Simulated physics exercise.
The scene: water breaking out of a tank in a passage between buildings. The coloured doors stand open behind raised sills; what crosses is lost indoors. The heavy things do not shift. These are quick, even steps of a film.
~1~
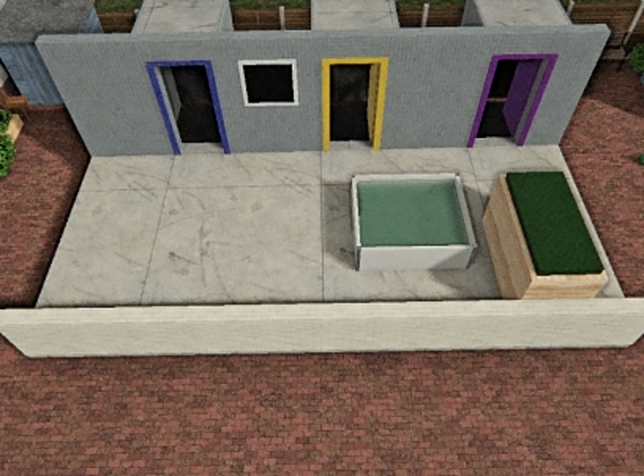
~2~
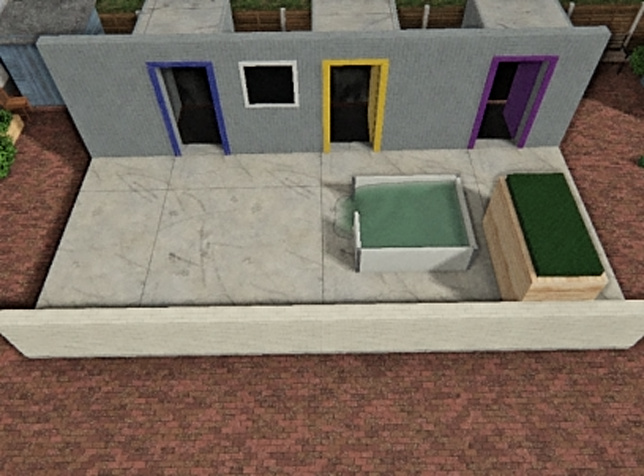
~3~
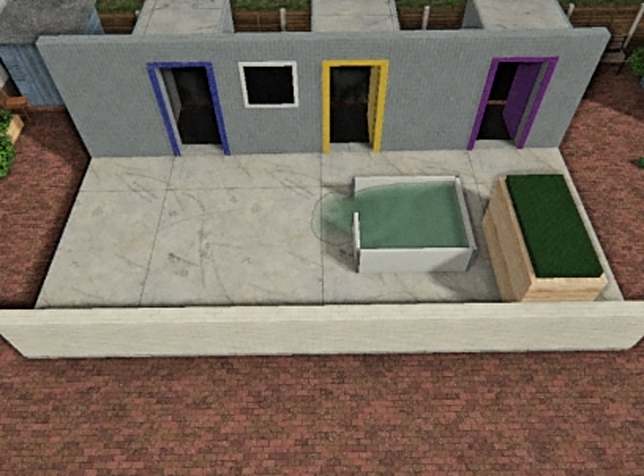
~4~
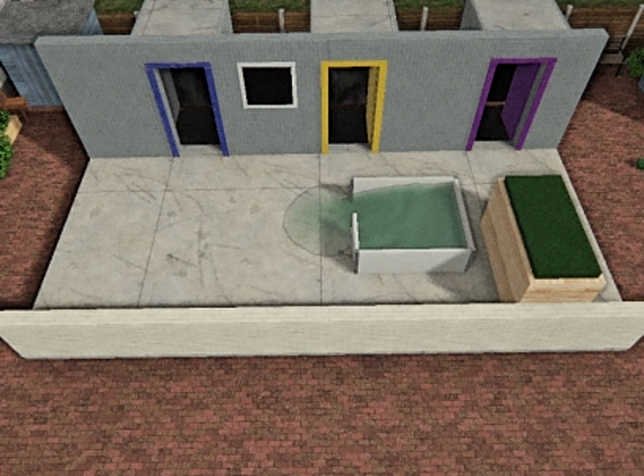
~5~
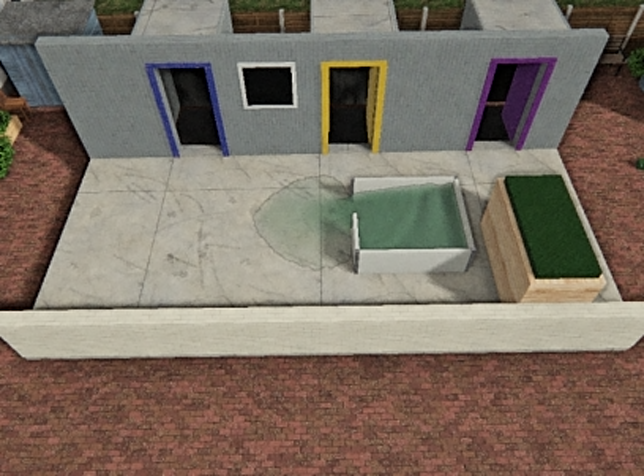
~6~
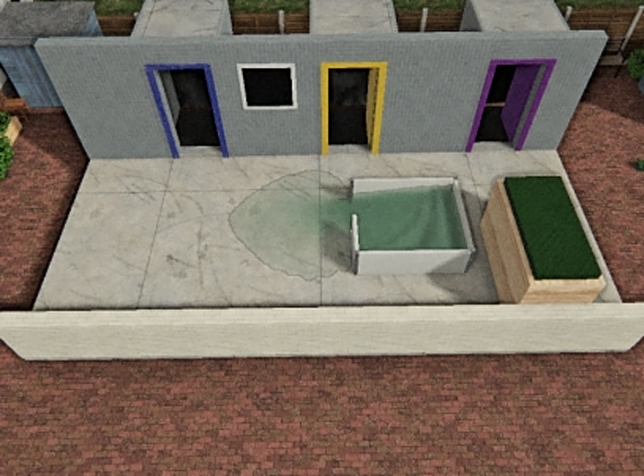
To begin with, greenish water sits still in a white-walled tank on a pale paved yard, before a grey wall with blue, yellow and purple doorways. Water then pours out through a gap in the tank's left side and spreads leftward across the paving in a widening, thin rounded sheet.
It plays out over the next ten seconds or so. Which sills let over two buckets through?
In the end: The yellow door stays under that; the purple door stays under that; the blue door stays under that.
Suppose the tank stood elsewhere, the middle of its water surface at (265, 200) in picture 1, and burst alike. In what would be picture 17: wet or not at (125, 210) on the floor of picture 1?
At that place: Covered.
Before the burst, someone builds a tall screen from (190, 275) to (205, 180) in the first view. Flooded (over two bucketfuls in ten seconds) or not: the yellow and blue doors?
My reading: The yellow one is under, the blue one goes over.
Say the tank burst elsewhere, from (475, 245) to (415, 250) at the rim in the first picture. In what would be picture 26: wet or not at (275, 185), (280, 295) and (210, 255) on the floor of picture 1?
As listed: Dry, flooded, under water.
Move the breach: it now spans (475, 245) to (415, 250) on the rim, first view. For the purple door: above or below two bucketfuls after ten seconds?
One by one: Purple goes over.
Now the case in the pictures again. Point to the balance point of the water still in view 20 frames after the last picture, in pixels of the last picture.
At about (301, 226).
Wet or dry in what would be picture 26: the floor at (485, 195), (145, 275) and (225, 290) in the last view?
One after the other: Not flooded, flooded, flooded.
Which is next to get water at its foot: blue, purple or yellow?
It is the blue one.
A moment on, water covers 30 % of the floor; the yellow door not reached, the purple door not reached, the blue door not reached.
Next, water covers 45 % of the floor; the yellow door not reached, the purple door not reached, the blue door wet at the sill, nothing in.
Then, water covers 55 % of the floor; the yellow door wet at the sill, nothing in, the purple door not reached, the blue door wet at the sill, nothing in.
Later, water covers 50 % of the floor; the yellow door wet at the sill, nothing in, the purple door not reached, the blue door wet at the sill, nothing in.
In the end, water covers 45 % of the floor; the yellow door wet at the sill, nothing in, the purple door not reached, the blue door wet at the sill, nothing in.
